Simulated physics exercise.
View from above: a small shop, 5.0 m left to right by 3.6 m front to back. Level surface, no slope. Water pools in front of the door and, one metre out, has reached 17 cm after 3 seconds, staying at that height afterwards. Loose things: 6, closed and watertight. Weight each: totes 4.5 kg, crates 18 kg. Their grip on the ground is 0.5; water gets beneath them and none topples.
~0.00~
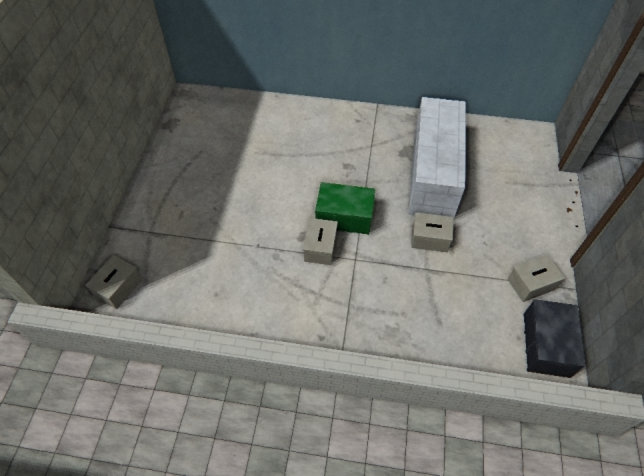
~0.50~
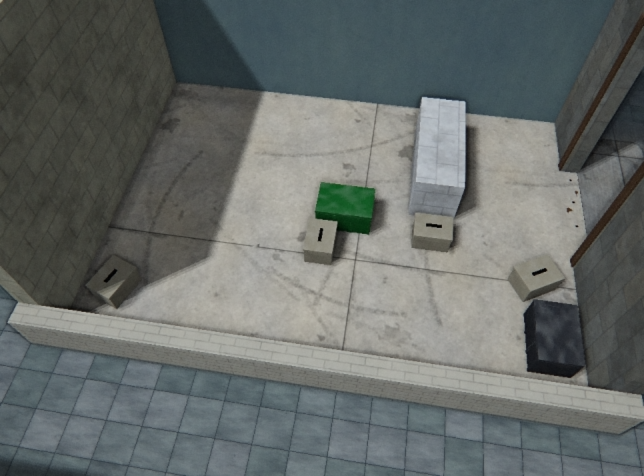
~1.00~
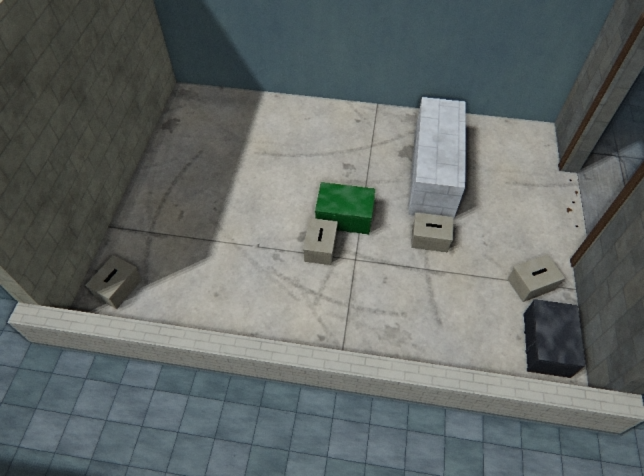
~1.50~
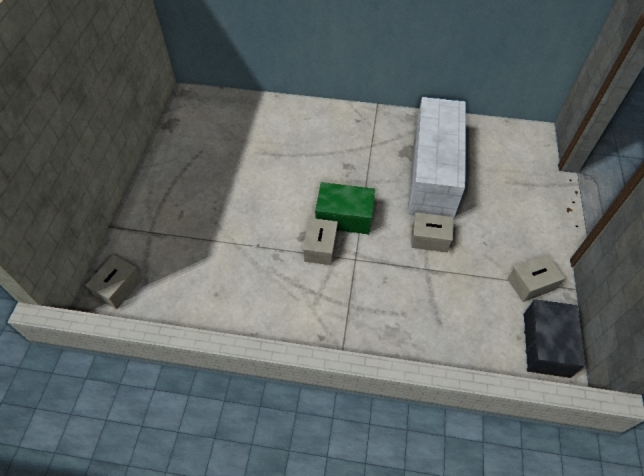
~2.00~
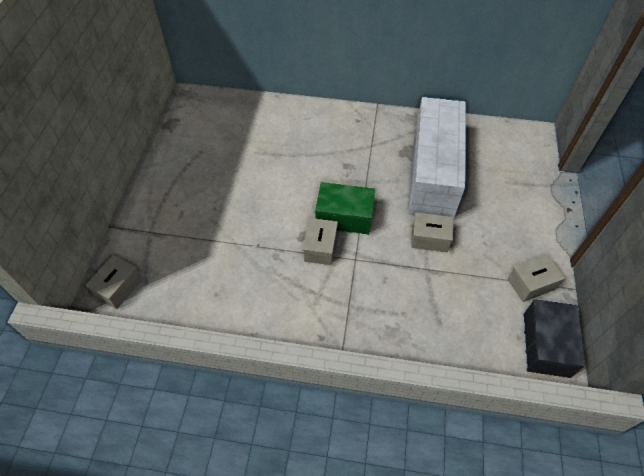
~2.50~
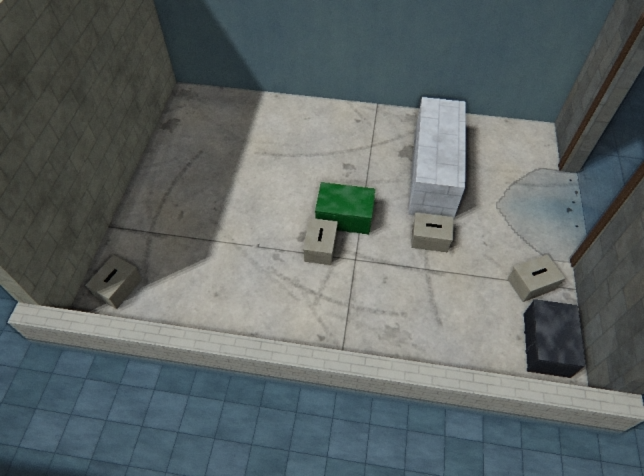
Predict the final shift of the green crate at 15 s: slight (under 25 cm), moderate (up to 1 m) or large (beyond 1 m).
Movement: Minimal.
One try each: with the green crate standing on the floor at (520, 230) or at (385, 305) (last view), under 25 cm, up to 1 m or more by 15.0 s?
The first time it wanders far off, the second time it wanders far off.
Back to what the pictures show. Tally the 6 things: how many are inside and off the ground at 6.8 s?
At that time the total is 0.
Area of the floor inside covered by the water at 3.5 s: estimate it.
2.0 m2.
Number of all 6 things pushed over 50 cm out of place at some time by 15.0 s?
That adds up to 3.
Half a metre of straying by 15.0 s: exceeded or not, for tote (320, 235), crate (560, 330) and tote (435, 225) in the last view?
The first is bigger, the second not bigger and the third bigger.
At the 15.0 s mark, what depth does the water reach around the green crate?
6 cm or so.
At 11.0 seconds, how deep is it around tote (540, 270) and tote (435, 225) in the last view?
About 6 and 9 cm.
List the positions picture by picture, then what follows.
The first frame shows the green crate at (346, 199) rests on the ground; 0.0 m2 under water; 0 of 6 have shifted.
The second frame shows the green crate at (346, 199) rests on the ground; water covers 0.0 m2; 0 of 6 have shifted.
The third frame shows the green crate at (346, 199), on the bottom; water covers 0.0 m2; 0 of 6 have shifted.
The fourth frame shows the green crate at (346, 199) rests on the ground; 0.0 m2 under water; 0 of 6 have shifted.
The fifth frame shows the green crate at (346, 199) rests on the ground; water covers 0.0 m2; 0 of 6 have shifted.
The sixth frame shows the green crate at (346, 199) rests on the ground; 0.6 m2 under water; 0 of 6 have shifted.
After 3.5 s the green crate is near (346, 199), 0.0 m from its start, aground; 0 afloat.
After 6.8 s the green crate is near (346, 199), 0.0 m from its start, aground; 0 afloat.
After 11.0 s the green crate is near (346, 199), 0.0 m from its start, aground; 3 afloat.
After 15.0 s the green crate is near (346, 199), 0.0 m from its start, aground; 5 afloat.
